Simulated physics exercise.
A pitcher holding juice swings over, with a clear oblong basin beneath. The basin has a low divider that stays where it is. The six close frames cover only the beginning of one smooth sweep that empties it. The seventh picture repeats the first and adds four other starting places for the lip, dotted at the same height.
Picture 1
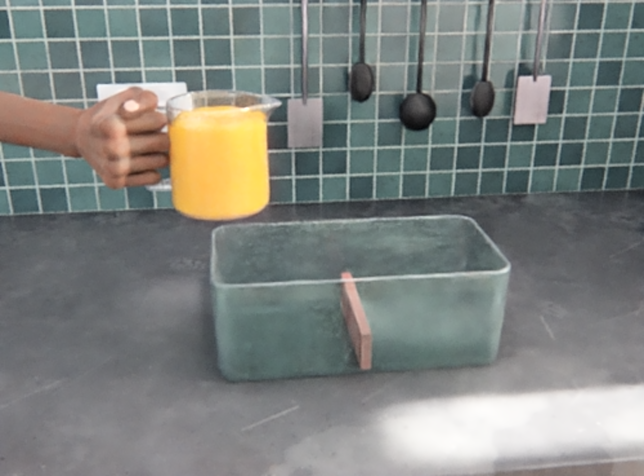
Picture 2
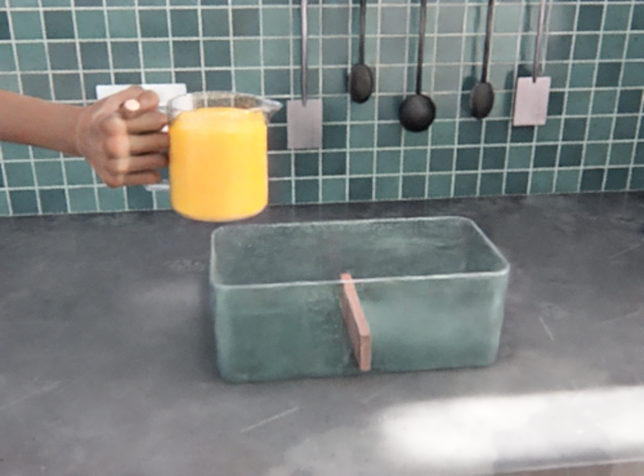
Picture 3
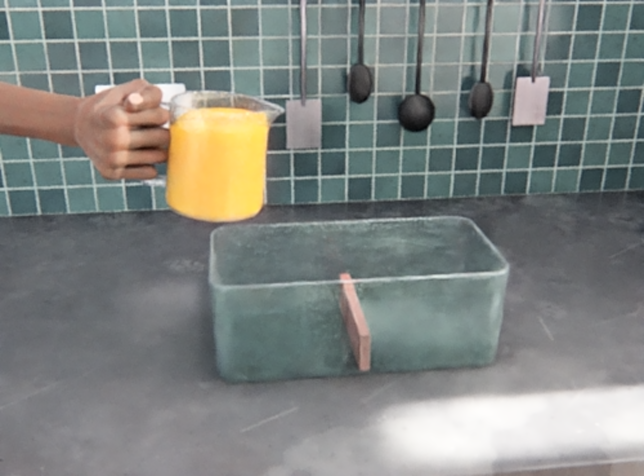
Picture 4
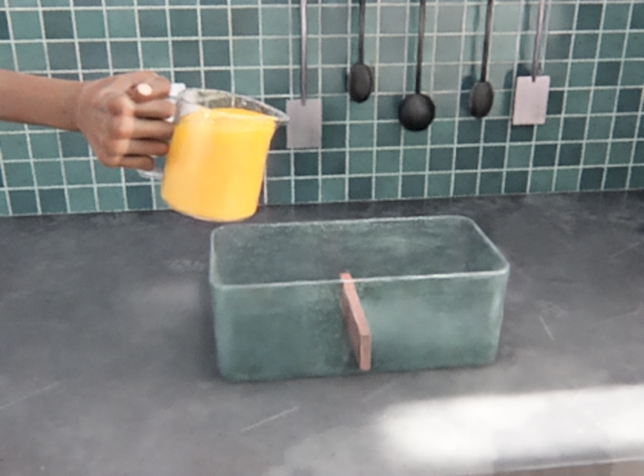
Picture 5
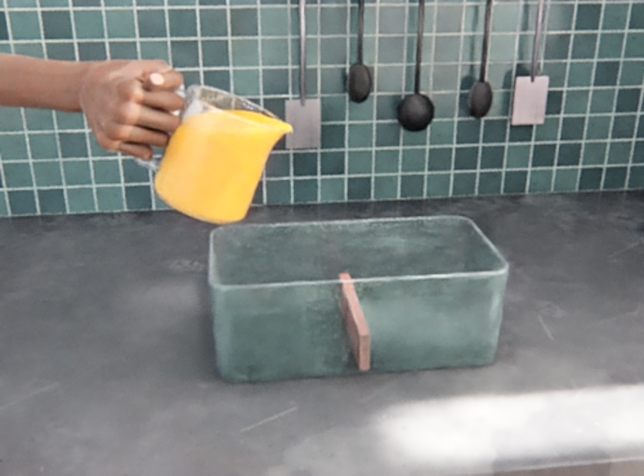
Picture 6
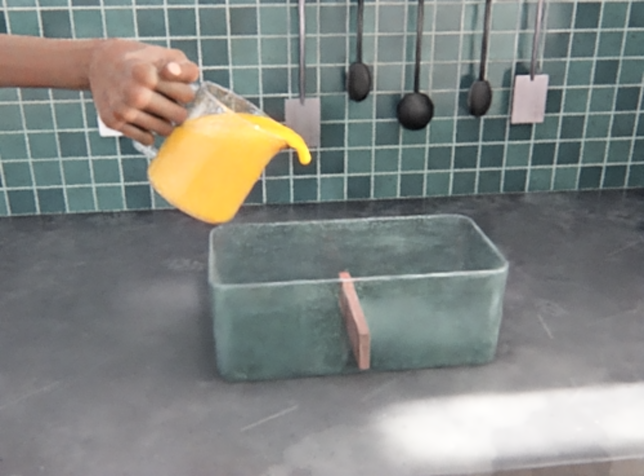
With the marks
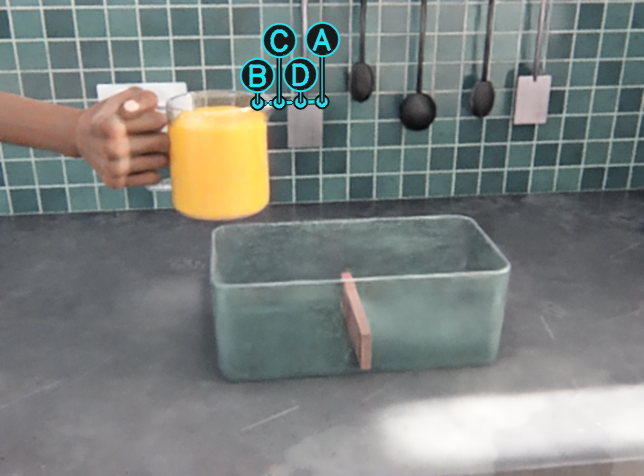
In this clip, a hand holds a glass pitcher of orange juice above the left side of a clear rectangular basin on a gray counter, then tilts it steadily to the right until juice begins flowing over the lip.
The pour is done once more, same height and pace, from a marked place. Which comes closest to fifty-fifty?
I would pick place D.
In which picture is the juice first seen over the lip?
In picture 6.
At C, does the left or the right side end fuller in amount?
The left one.
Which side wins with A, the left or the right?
The right one.
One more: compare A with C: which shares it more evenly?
That would be A.
On the marked copy, A at (322, 101); B at (257, 103); C at (279, 102); D at (300, 102).
Choosing A, about 26 % ends left of the wall and 74 % right of it.
Choosing B, about 95 % ends left of the wall and 3 % right of it.
Choosing C, about 81 % ends left of the wall and 17 % right of it.
Choosing D, about 47 % ends left of the wall and 52 % right of it.
